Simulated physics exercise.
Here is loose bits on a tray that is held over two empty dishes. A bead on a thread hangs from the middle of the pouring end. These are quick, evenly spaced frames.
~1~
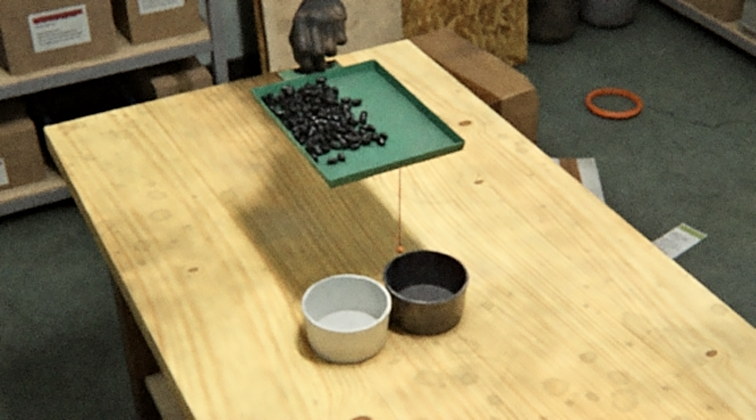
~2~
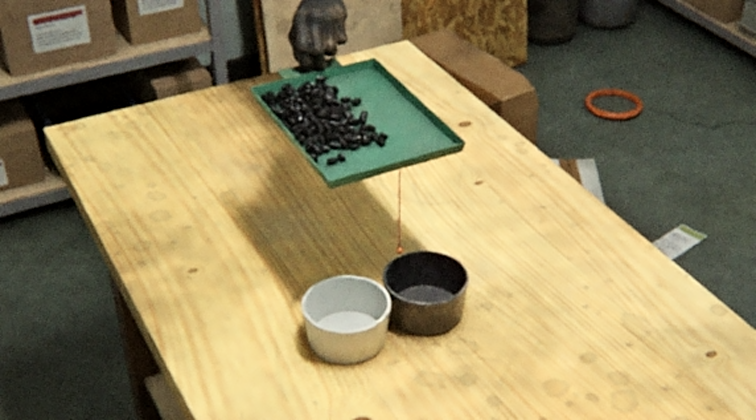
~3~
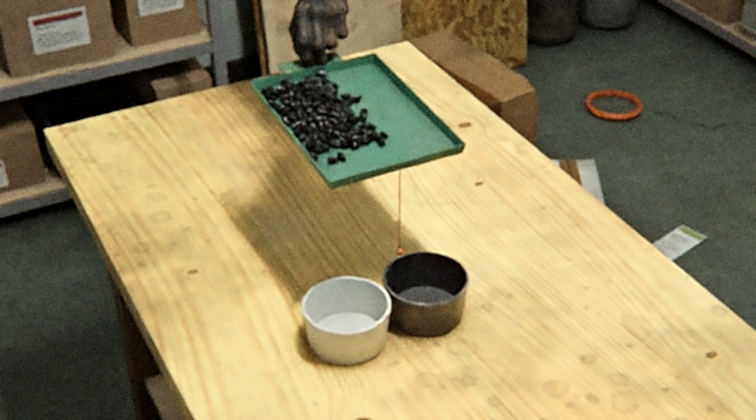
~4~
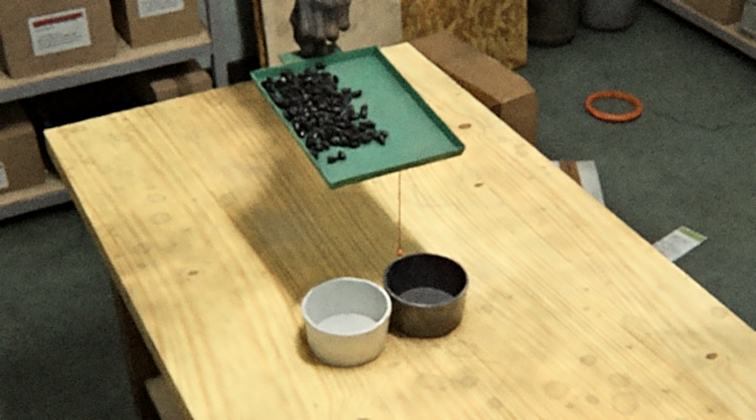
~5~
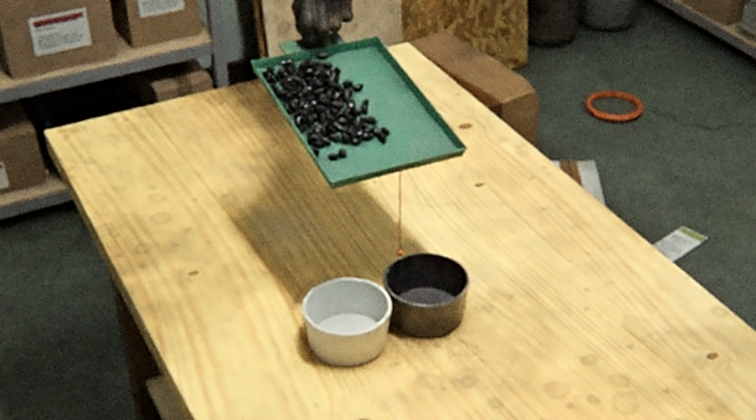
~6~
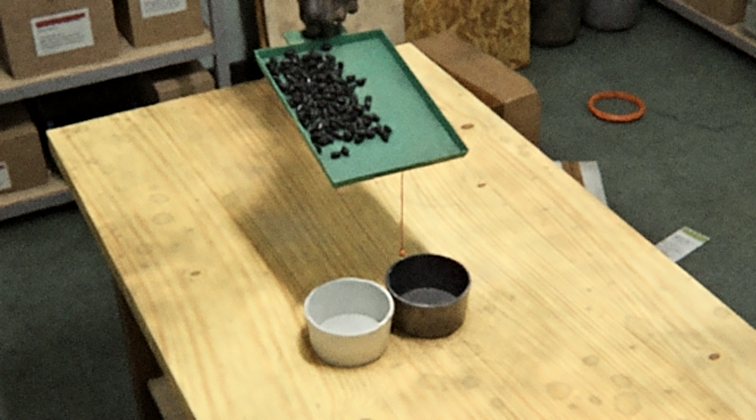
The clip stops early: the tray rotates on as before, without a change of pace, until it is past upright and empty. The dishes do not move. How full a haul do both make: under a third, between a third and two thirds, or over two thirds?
In the dishes lies from one third to two thirds of it.
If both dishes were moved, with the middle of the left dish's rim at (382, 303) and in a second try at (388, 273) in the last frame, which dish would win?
The first try: The dish on the right. The second: The right dish.
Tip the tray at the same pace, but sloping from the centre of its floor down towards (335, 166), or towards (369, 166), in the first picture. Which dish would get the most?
First the dish on the left, then the left one.
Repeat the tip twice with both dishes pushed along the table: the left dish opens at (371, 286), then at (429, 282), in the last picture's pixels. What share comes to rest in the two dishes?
In turn 70 and 70 in a hundred.
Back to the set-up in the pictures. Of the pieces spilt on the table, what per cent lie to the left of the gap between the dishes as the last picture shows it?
About 0 per cent.
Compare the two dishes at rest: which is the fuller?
That is right.
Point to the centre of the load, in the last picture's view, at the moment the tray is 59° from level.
Roughly at (403, 134).
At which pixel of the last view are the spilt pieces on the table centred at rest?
Near (491, 291).
Just after the last frame, tray tipped steeply; almost all on the tray; just a few in the air.
A moment on, tray tipped right over; roughly two thirds on the tray; about a tenth in the right dish; about a tenth outside both; roughly a quarter in the air.
Further on, tray tipped past a quarter turn; just a few in the left dish; roughly half in the right dish; roughly half outside both.
When it is over, tray tipped past a quarter turn; just a few in the left dish; roughly half in the right dish; roughly half outside both.
